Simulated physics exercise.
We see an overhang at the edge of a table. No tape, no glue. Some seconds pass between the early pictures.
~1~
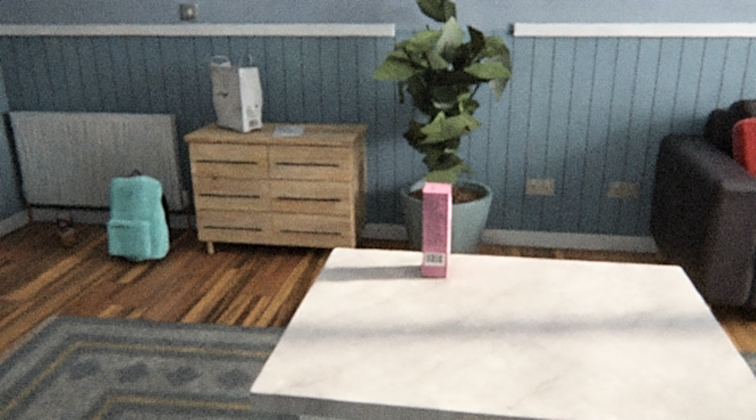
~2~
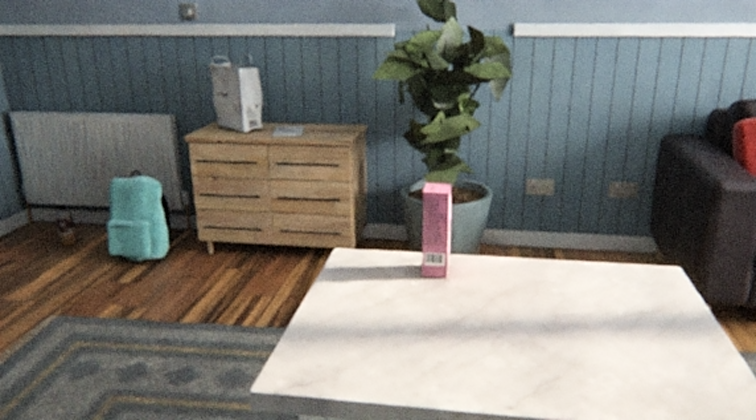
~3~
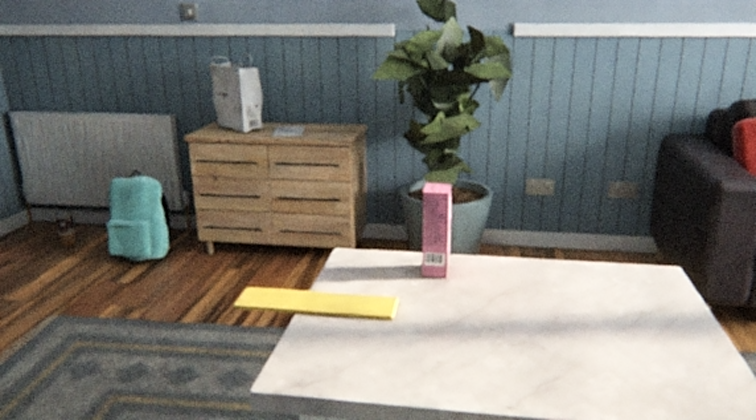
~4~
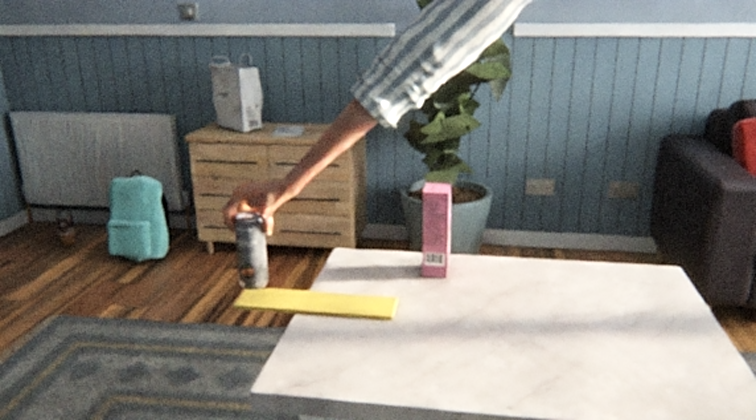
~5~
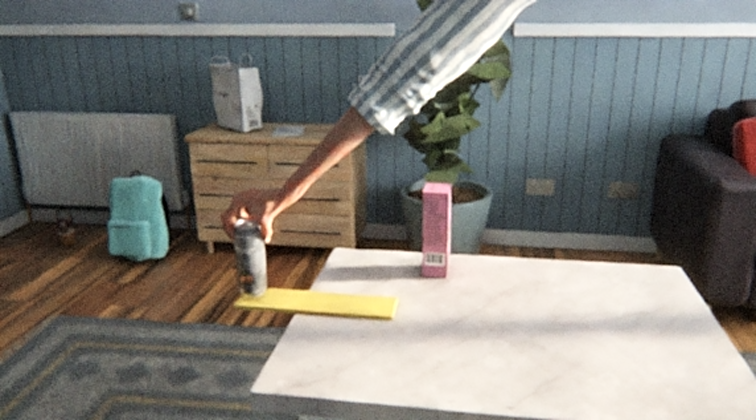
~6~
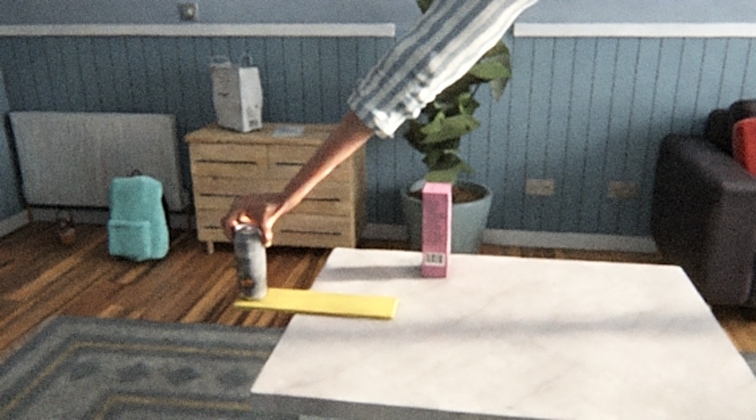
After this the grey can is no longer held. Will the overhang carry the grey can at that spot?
In the end the plank comes down.
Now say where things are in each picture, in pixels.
The last thing is not in view yet; pink carton (437, 230), in the first picture.
The last thing is not in view yet; pink carton (437, 230), in the second picture.
The last thing is not in view yet; pink carton (437, 230), in the third picture.
On its way; grey can (252, 252); pink carton (437, 230), in the fourth picture.
On its way; grey can (250, 259); pink carton (437, 230), in the fifth picture.
Set down, still held; grey can (251, 263); pink carton (437, 230), in the sixth picture.
Then, 0.50 s past the last view, grey can and yellow plank now down on the floor or falling.
Then, 0.60 s past the last view, things are still on the move.
Finally, down on the floor or falling, grey can and yellow plank; pink carton still in place. The plank tips off the edge.
